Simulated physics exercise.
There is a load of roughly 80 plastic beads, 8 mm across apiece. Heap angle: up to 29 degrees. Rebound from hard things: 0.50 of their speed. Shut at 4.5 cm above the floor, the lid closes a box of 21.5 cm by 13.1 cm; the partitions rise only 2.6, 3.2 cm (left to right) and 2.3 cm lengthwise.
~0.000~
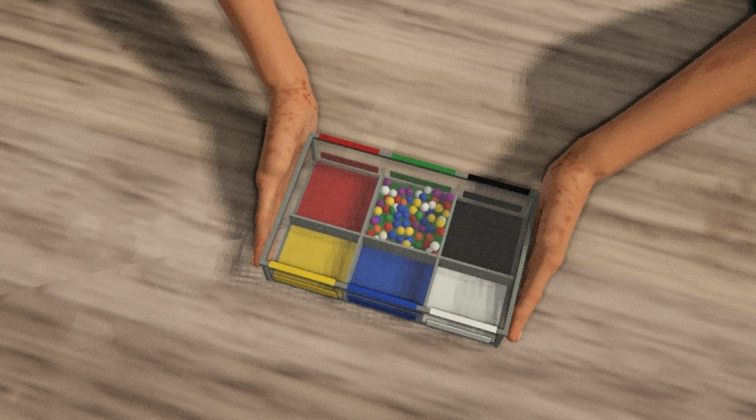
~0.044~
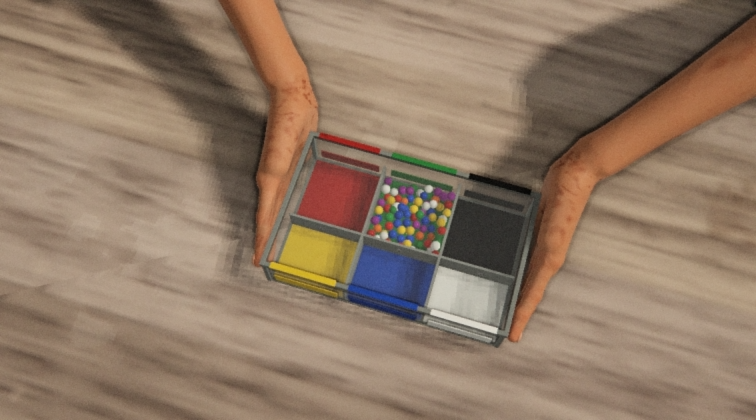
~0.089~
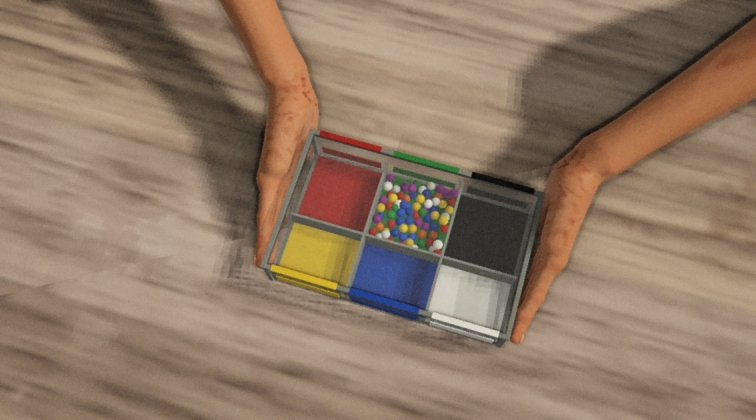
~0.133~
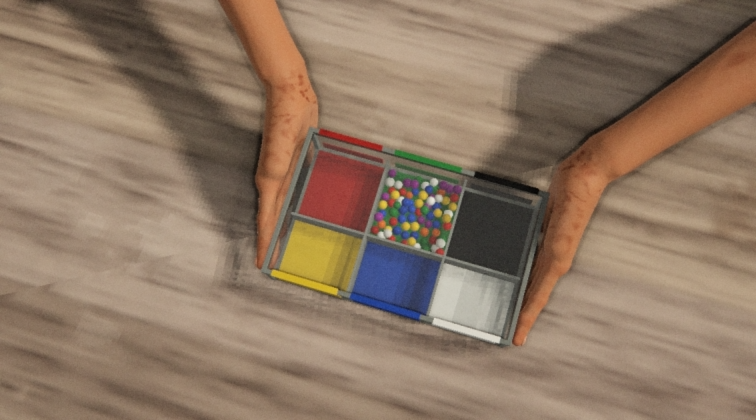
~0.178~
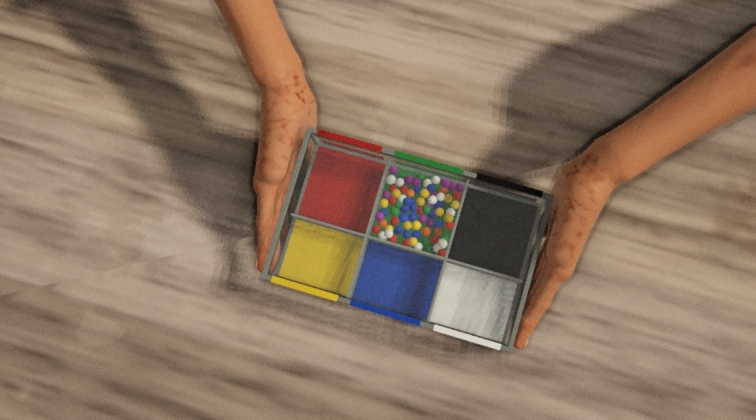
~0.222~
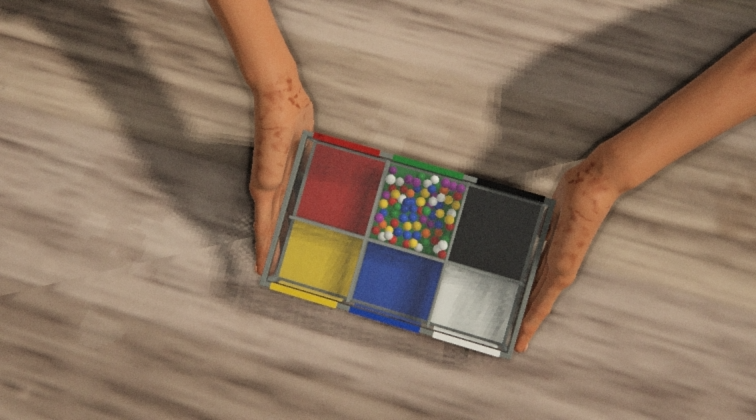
Two hands held a clear box with six coloured compartments over a wooden surface and gradually tilted it, while the small multicoloured beads shifted about but stayed within the green section at the top middle.
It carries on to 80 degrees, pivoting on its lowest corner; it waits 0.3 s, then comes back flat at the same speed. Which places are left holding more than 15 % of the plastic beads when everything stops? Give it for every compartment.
Red: Not over, blue: Over, green: Over, yellow: Not over, white: Not over, black: Not over.
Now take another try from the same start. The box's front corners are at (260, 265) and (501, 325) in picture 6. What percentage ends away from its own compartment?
In that case some 35 per cent.
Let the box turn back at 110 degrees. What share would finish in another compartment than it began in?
I'd say close to 100 percent.
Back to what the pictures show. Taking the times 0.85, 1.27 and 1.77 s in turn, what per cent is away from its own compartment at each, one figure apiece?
In order, some 35, 40 and 40.
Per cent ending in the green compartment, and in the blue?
Green at 60 and blue at 35, in per cent.
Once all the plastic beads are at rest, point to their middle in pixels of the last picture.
Centre at rest, approx.: (410, 247) px.
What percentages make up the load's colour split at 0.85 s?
In per cent: Red 0; blue 35; green 65; yellow 0; white 0; black 0.
Then, at 0.85 s, tilt 80 degrees; blue 35 %, green 65 %.
After 1.27 s, tilt 43 degrees; blue 35 %, green 60 %.
After 1.77 s, tilt 0 degrees; blue 35 %, green 60 %.
In the end, at 2.2 s, red 0 %, blue 35 %, green 60 %, yellow 0 %, white 0 %, black 0 %.
